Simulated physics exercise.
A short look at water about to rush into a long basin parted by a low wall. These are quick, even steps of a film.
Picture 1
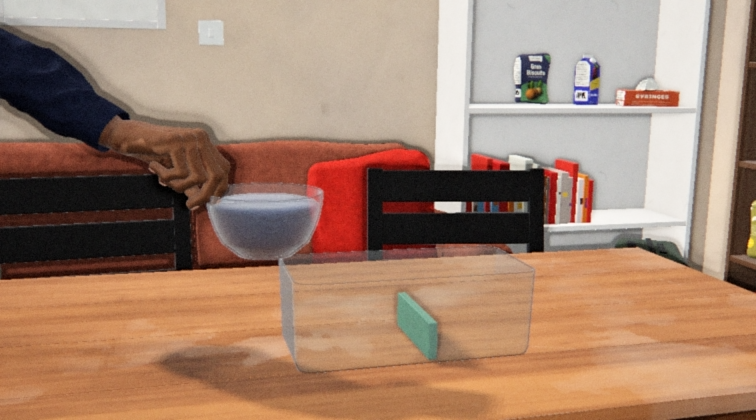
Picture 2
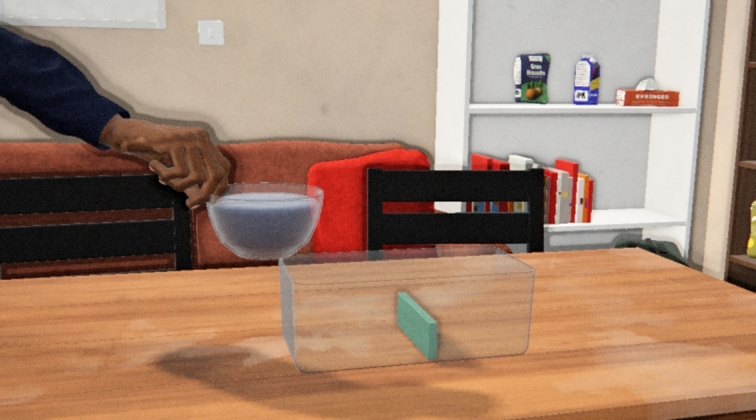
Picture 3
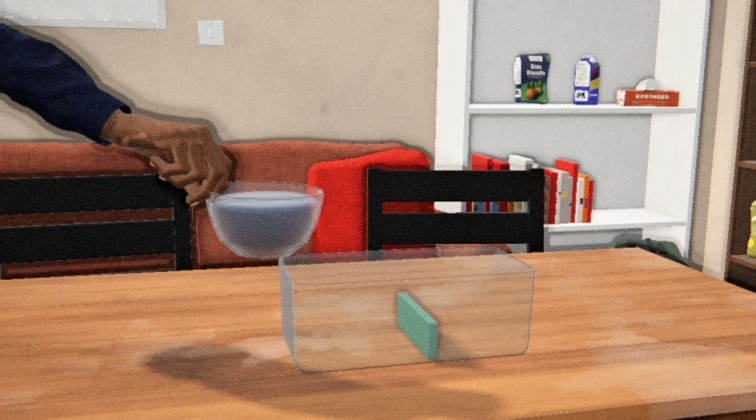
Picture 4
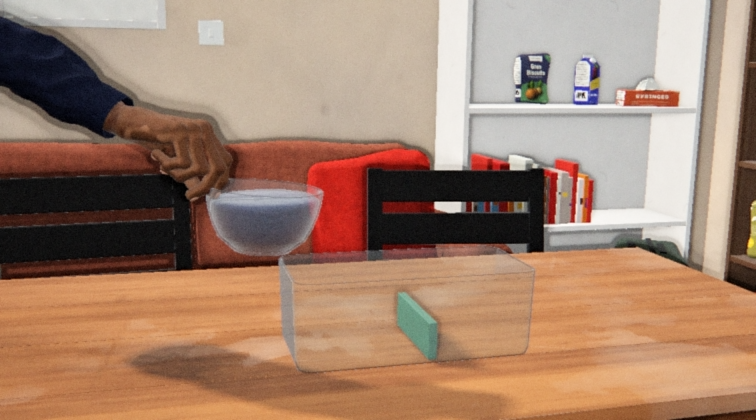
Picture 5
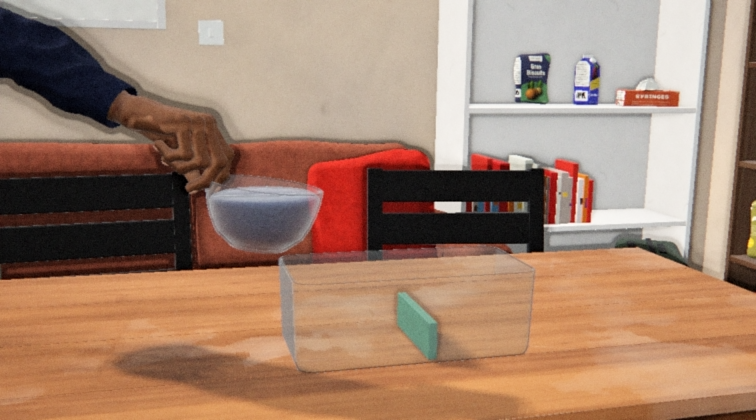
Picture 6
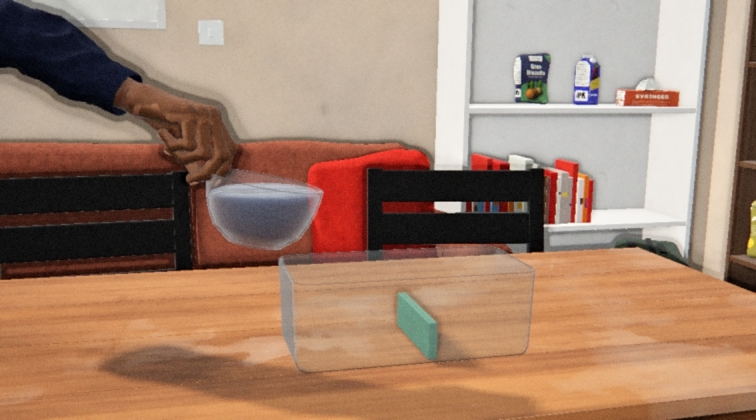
A glass bowl of bluish water was held by a hand above a clear basin with a low green wall inside, staying level at first, then slowly tilting a little toward the right.
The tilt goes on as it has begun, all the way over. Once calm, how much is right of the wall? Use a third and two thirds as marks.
The share right of the wall is under a third.
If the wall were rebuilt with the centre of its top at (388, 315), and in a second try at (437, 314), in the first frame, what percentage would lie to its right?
Roughly 65 per cent, and 10 per cent.
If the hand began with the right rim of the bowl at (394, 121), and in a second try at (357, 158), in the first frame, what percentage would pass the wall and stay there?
Near 95 % and 85 %.
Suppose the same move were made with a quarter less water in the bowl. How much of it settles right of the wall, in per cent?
Close to 5 per cent.
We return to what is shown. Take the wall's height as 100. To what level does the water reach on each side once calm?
The left part 60 per cent, the right part 0.
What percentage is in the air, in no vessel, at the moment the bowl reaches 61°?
Some 30 per cent.
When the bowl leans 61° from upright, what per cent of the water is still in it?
Close to 55 per cent.
A moment on, the bowl is tipped part way and 55 per cent is still to pour, 16 is left of the wall and 0 right of it.
Next, the bowl is tipped on its side and 5 per cent is still to pour, 82 is left of the wall and 1 right of it.
Then the bowl is tipped right over and 0 per cent is still to pour, 97 is left of the wall and 2 right of it.
Later the bowl is tipped right over and 0 per cent is still to pour, 97 is left of the wall and 2 right of it.
At rest 97 per cent lies left of the wall, 2 right of it and 1 outside.
